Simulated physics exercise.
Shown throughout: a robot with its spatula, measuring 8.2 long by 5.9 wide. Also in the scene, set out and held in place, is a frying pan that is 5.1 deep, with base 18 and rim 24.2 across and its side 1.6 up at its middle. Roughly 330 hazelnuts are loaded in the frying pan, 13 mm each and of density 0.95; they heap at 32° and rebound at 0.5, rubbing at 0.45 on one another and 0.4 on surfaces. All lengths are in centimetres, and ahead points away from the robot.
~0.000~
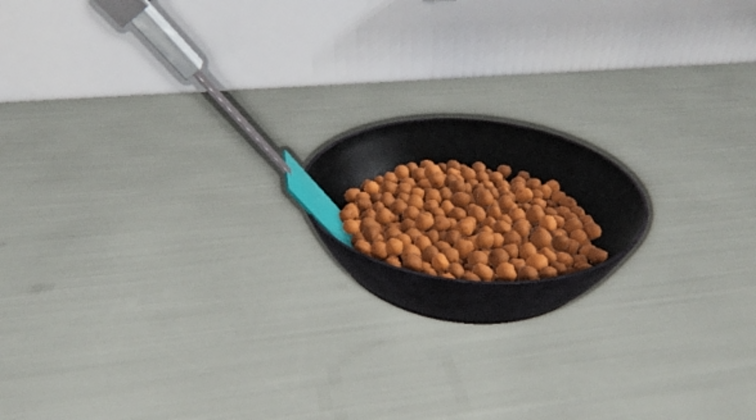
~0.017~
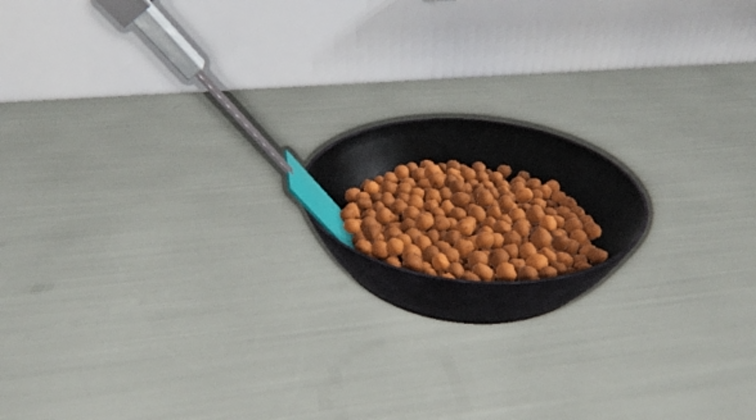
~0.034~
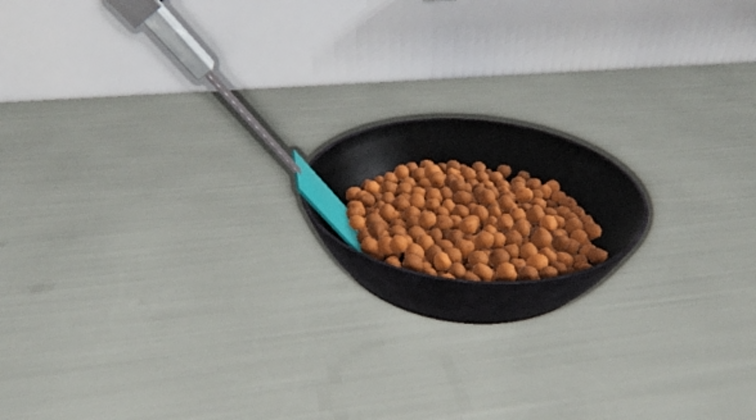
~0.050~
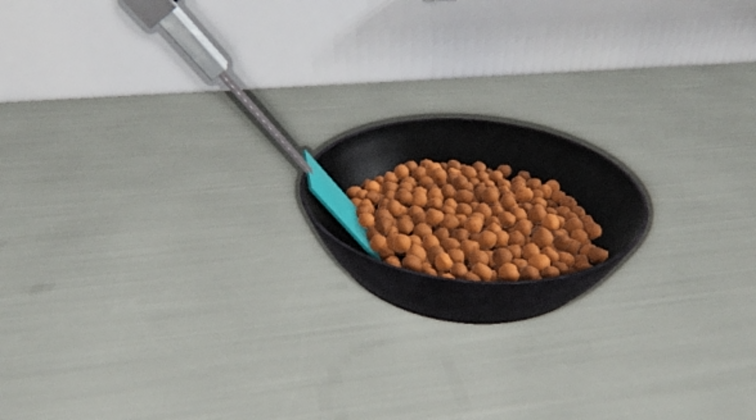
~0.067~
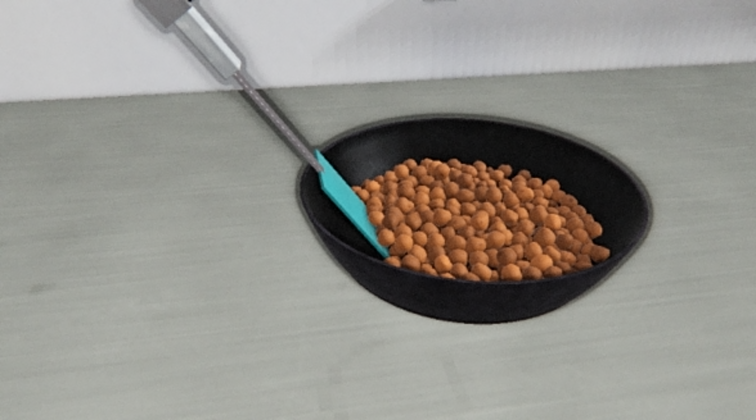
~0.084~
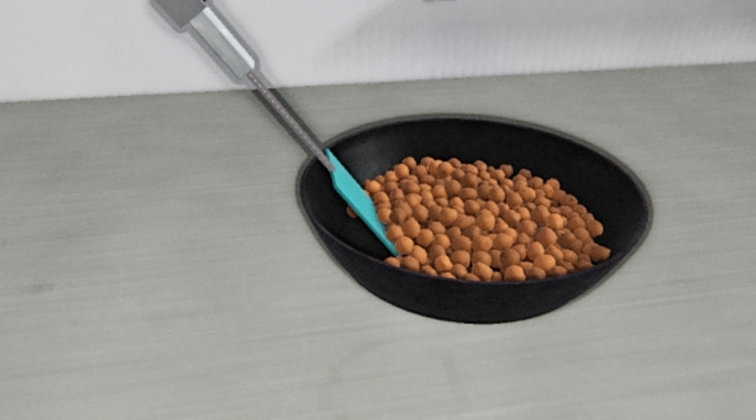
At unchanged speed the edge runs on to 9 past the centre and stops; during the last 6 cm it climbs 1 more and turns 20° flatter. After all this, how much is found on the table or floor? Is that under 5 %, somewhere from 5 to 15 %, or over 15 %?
It is under 5 %.
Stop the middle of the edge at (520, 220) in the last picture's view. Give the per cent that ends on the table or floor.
My guess is roughly 0 percent.
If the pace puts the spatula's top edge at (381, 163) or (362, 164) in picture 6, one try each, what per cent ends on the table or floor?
Around 10 per cent, then around 5 per cent.
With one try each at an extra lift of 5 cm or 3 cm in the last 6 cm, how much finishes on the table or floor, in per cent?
10 and 5 per cent.
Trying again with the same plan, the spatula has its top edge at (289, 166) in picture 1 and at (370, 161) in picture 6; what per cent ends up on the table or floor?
5 per cent.
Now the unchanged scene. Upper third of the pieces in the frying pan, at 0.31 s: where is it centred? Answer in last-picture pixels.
I'd put it close to (534, 196).
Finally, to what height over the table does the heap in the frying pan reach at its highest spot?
Some 6.5 cm above the table.
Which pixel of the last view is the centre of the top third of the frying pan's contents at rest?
Somewhere around (564, 189) in the last picture.
By 0.20 s, sloping 55°, highest piece 5 above the table; 330 in the frying pan.
By 0.31 s, sloping 47°, highest piece 6 above the table; 330 in the frying pan.
By 0.56 s, sloping 35°, highest piece 6 above the table; 327 in the frying pan, 2 on the table or floor, 1 on the blade or in flight.
By 1.61 s, sloping 35°, highest piece 6 above the table; 327 in the frying pan, 3 on the table or floor.
Final count, 327 in the frying pan, 3 on the table or floor. That is 1 % on the table or floor.
